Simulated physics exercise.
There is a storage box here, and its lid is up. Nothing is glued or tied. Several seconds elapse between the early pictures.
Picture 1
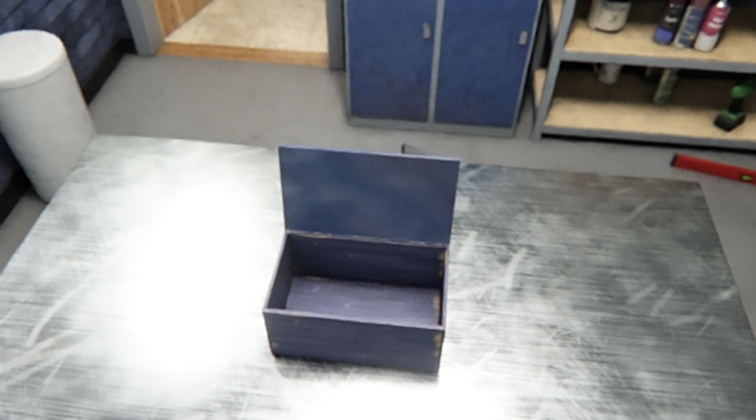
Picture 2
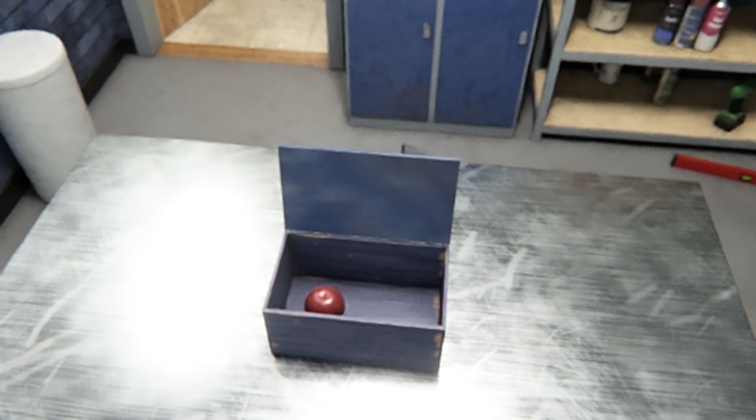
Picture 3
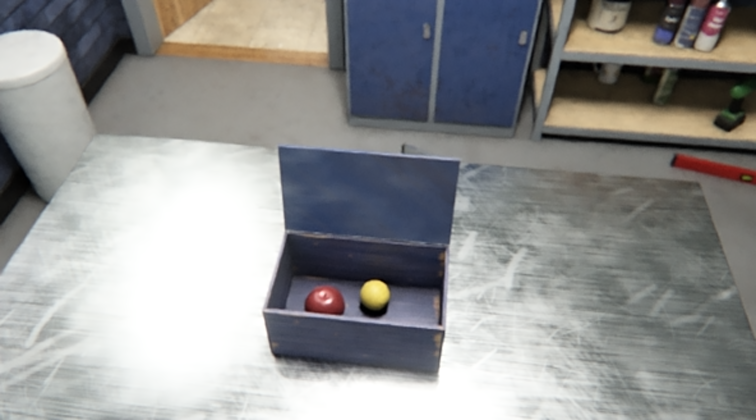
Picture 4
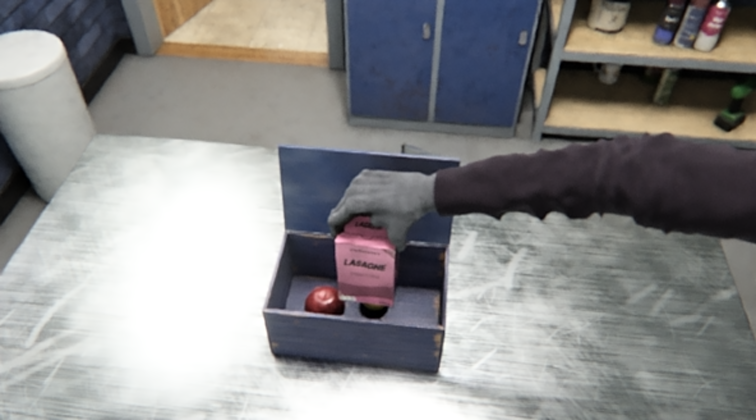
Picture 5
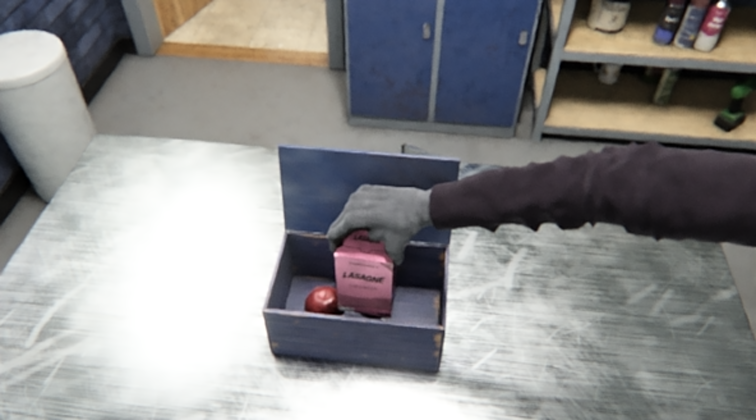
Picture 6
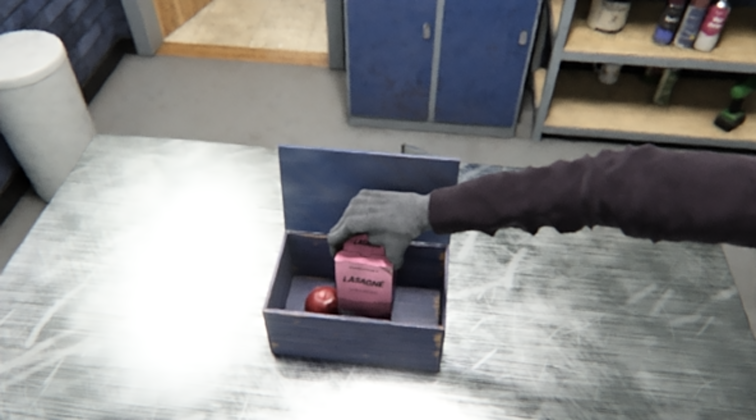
A gloved hand lowers a pink carton into an open box holding two fruits.
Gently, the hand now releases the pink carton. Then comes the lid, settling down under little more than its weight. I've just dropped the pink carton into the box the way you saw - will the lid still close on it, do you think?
No, it won't close.
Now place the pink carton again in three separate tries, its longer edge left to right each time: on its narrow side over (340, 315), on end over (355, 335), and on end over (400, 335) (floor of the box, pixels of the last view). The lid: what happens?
First, it stays open; second, it shuts; third, it stays open.
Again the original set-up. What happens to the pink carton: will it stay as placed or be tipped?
As it turns out, it keeps its original angle.
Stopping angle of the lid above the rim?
Around 14 degrees.
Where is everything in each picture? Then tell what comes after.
The last thing is not in view yet, in the first frame.
The last thing is not in view yet, in the second frame.
The last thing is not in view yet, in the third frame.
Coming down; pink carton (369, 262), in the fourth frame.
Coming down; pink carton (367, 274), in the fifth frame.
In place under the hand; pink carton (367, 278), in the sixth frame.
Then, 0.30 s later than the last frame, pink carton moved about its own width near (378, 319).
Then, 1.20 s later than the last frame, lid 81° above the rim; pink carton moved about its own width near (377, 319); yellow lemon moved a little; red apple moved a little.
Then, 1.60 s later than the last frame, lid 57° above the rim; pink carton moved about its own width near (377, 319); yellow lemon moved about its own width; red apple moved a little.
Then, 2.00 s later than the last frame, lid 29° above the rim; pink carton moved about its own width near (377, 319); yellow lemon moved about its own width; red apple moved a little.
When it is over, lid 13° above the rim; moved from the start, pink carton; the other 2 as before. End places, in pixels of the last picture, pink carton near (377, 319).
